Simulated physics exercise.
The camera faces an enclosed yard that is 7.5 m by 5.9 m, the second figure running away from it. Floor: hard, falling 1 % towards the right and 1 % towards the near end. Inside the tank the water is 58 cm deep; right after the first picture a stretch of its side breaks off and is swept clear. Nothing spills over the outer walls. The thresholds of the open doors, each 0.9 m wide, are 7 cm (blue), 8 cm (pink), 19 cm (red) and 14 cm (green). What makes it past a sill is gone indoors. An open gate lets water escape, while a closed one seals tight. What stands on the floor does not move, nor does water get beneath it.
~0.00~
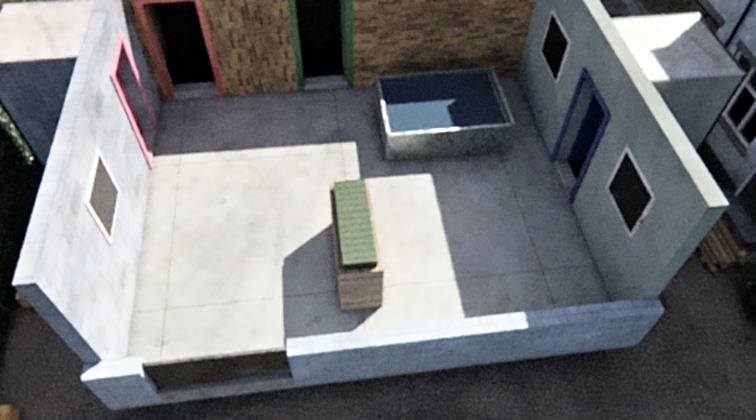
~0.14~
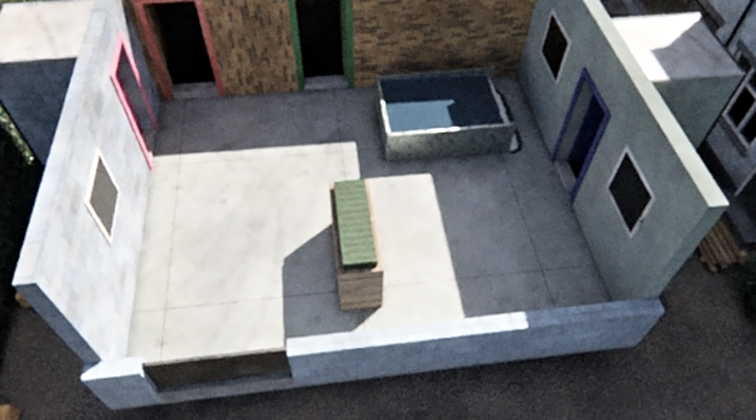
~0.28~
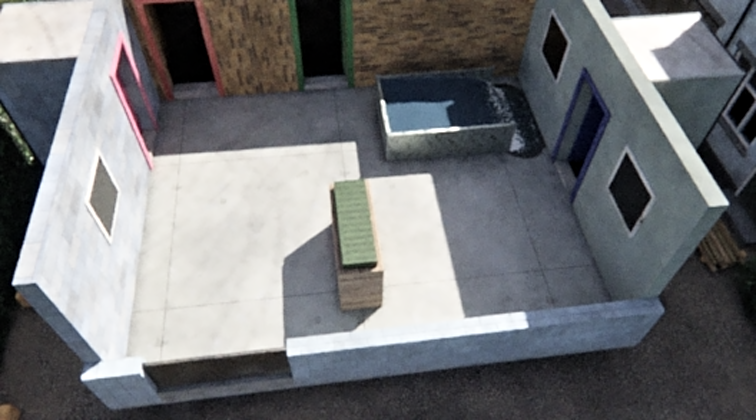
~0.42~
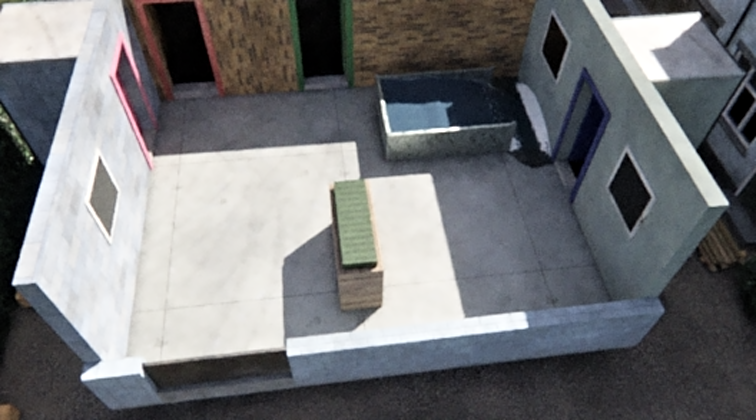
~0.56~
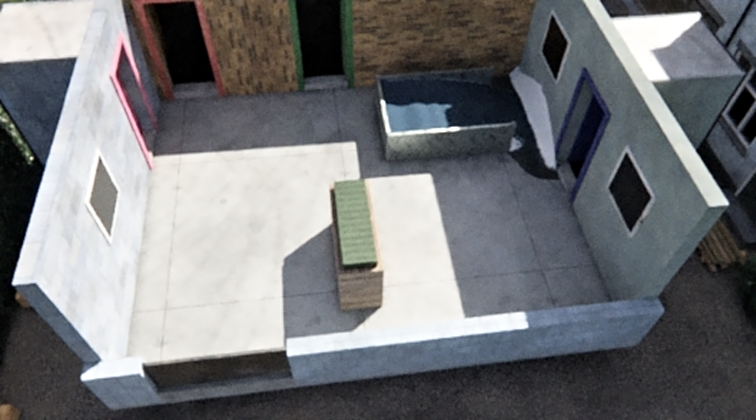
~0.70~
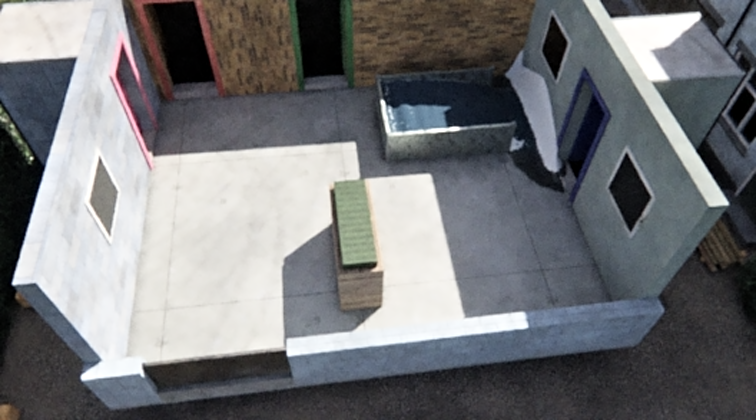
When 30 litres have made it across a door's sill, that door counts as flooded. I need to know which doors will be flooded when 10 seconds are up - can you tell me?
Outcome: The blue door overruns the limit; the pink door stops short of the limit; the red door stops short of the limit; the green door stops short of the limit.
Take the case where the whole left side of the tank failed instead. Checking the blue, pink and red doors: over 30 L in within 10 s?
Blue short, pink beyond, red short.
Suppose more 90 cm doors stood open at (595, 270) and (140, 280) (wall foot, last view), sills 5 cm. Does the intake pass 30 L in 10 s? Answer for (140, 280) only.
Well, for that spot the inflow stays beneath the mark.
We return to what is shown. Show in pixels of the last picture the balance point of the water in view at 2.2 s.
Balance point at about (486, 136).
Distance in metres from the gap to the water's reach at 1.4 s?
Around 3.4 metres.
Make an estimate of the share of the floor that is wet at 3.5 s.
I'd say around 45 % is wet.
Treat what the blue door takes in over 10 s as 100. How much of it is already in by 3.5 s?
About 80%.
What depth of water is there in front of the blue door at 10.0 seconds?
I'd put it at around 5.5 cm deep.
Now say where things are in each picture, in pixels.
The first frame shows the tank at (443, 103) is whole and still, 58 cm deep.
In the second frame, the front is at a hidden place, 0.8 m from the gap at (497, 112); 0.3 m2 of floor is under water; 58 cm left at the back of the tank.
In the third frame, the front is at (509, 88), 1.1 m from the gap at (497, 114); 1.3 m2 of floor is under water; 58 cm left at the back of the tank.
In the fourth frame, water pours out at (497, 114) and has run 1.4 m, to (550, 161); typically 14 cm deep outside, 58 cm at the tank's back.
In the fifth frame, water pours out at (497, 115) and has run 1.7 m, to (556, 175); typically 17 cm deep outside, 57 cm at the tank's back.
In the sixth frame, water pours out at (497, 115) and has run 2.0 m, to (561, 187); typically 20 cm deep outside, 51 cm at the tank's back.
After 1.4 s water covers 10 % of the floor and is deepest (52 cm) near (517, 79); blue door 14 cm at the sill, 4 L in, pink door not reached, red door not reached, green door not reached.
After 2.2 s water covers 25 % of the floor and is deepest (42 cm) near (517, 79); blue door 14 cm at the sill, 21 L in, pink door not reached, red door not reached, green door 5 cm at the sill, 0 L in.
After 3.5 s water covers 45 % of the floor and is deepest (23 cm) near (534, 121); blue door 11 cm at the sill, 42 L in, pink door not reached, red door 3 cm at the sill, 0 L in, green door 8 cm at the sill, 0 L in.
After 6.0 s water covers 70 % of the floor and is deepest (22 cm) near (534, 121); blue door 8 cm at the sill, 50 L in, pink door 7 cm at the sill, 11 L in, red door 4 cm at the sill, 0 L in, green door 4 cm at the sill, 0 L in.
After 10.0 s water covers 95 % of the floor and is deepest (10 cm) near (608, 326); blue door 6 cm at the sill, 53 L in, pink door 1 cm at the sill, 11 L in, red door 1 cm at the sill, 0 L in, green door 3 cm at the sill, 0 L in.
